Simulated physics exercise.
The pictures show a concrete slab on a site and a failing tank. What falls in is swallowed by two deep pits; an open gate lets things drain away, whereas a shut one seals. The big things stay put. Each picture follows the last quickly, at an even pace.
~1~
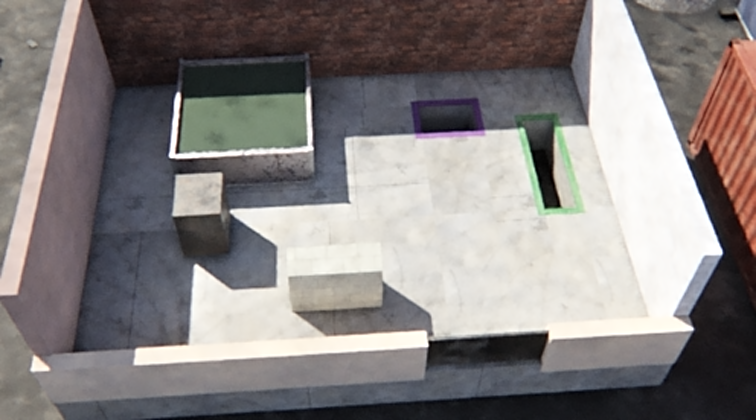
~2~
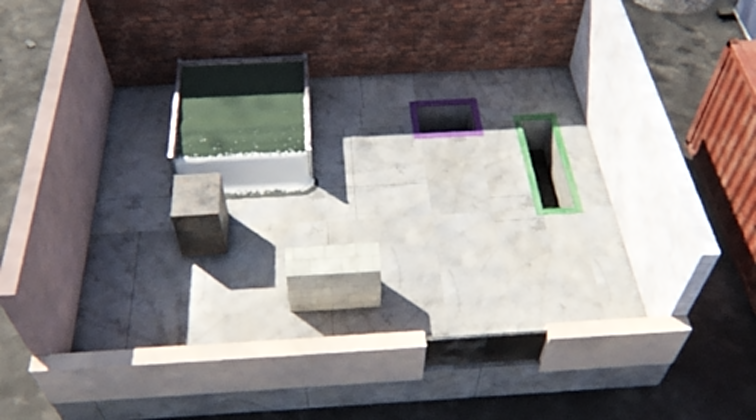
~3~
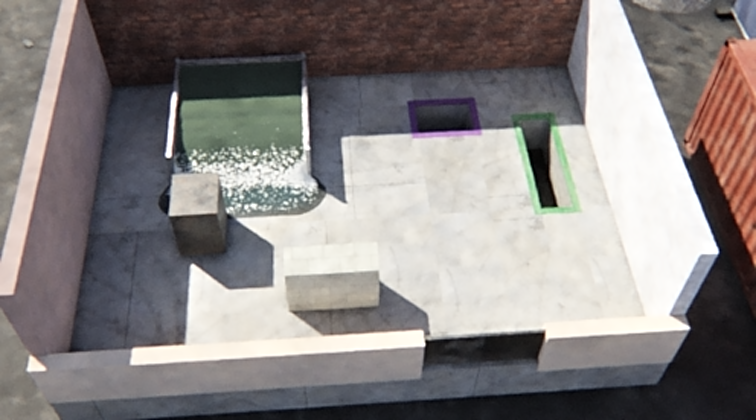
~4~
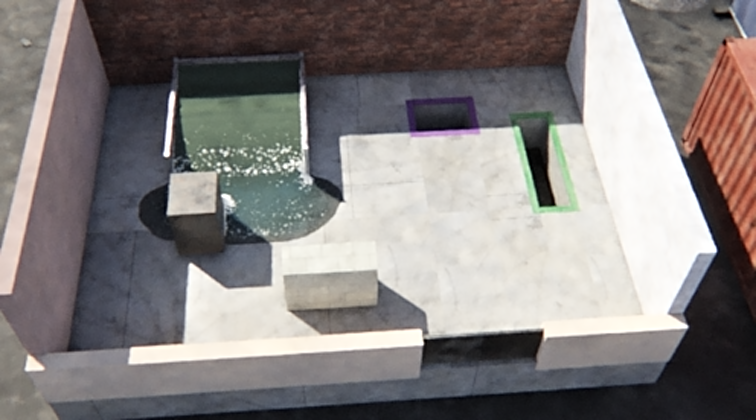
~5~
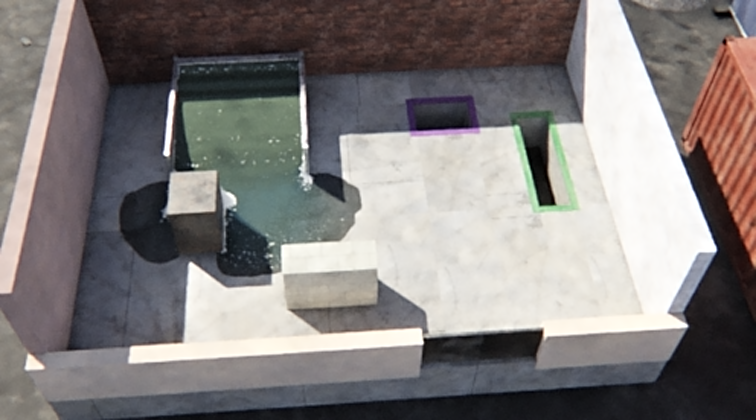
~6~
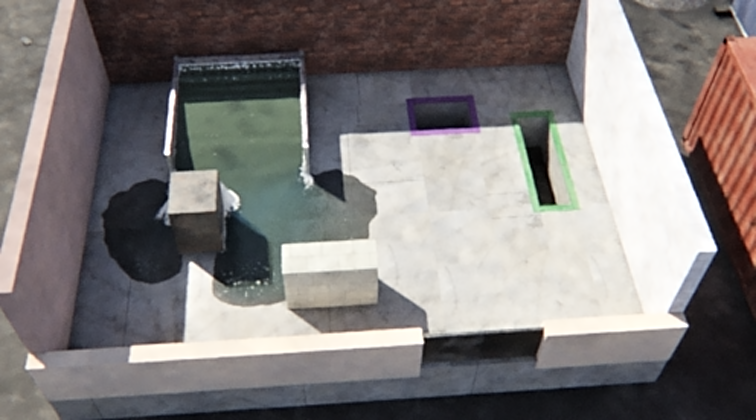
A walled concrete slab on a site is seen from high above, the view almost still. A tank of dark green water stands at the back left by a brick wall, with a dark block and a pale block before it and purple- and green-edged pits to the right. Water pours from the tank's front, foams, and spreads forward around the dark block to the pale one.
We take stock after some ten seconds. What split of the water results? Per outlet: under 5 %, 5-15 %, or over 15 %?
In the end the gate gets shy of five per cent; the purple pit gets shy of five per cent; the green pit gets in excess of fifteen per cent.
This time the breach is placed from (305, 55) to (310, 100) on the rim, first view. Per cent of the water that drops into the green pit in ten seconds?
Roughly 25 per cent goes to the green pit.
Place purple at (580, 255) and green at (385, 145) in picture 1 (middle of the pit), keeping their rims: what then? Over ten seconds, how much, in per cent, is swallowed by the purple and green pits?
Purple 20%, green 2%.
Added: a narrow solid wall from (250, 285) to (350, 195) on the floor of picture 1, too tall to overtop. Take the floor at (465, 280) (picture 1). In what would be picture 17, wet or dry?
Waterless.
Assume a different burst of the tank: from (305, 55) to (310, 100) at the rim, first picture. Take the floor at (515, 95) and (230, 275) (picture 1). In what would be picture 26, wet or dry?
Respectively: Swamped and spared.
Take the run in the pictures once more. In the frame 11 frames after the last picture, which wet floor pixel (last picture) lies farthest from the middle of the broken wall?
Farthest reach: (521, 304).
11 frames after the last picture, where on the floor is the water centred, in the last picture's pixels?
The water's middle lies around (246, 212).
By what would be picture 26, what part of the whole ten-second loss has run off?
About 5 per cent.
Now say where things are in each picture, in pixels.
The tank at (244, 107) is whole and still, in the first frame.
Water pours out at (244, 174) and has run to a hidden place, in the second frame.
Water pours out at (242, 174) and has run to (164, 203), in the third frame.
Water pours out at (240, 174) and has run to (146, 214), in the fourth frame.
Water pours out at (240, 174) and has run to (132, 238), in the fifth frame.
The front is at (269, 299), out from the gap at (241, 173), in the sixth frame.
A moment on, water covers 30 % of the floor; the gate 0 %, the purple pit 0 %, the green pit 0 %.
Next, water covers 45 % of the floor; the gate 0 %, the purple pit 0 %, the green pit 0 %.
Then, water covers 70 % of the floor; the gate 0 %, the purple pit 0 %, the green pit 1 %.
Later, water covers 80 % of the floor; the gate 0 %, the purple pit 0 %, the green pit 7 %.
In the end, water covers 90 % of the floor; the gate 0 %, the purple pit 2 %, the green pit 20 %.
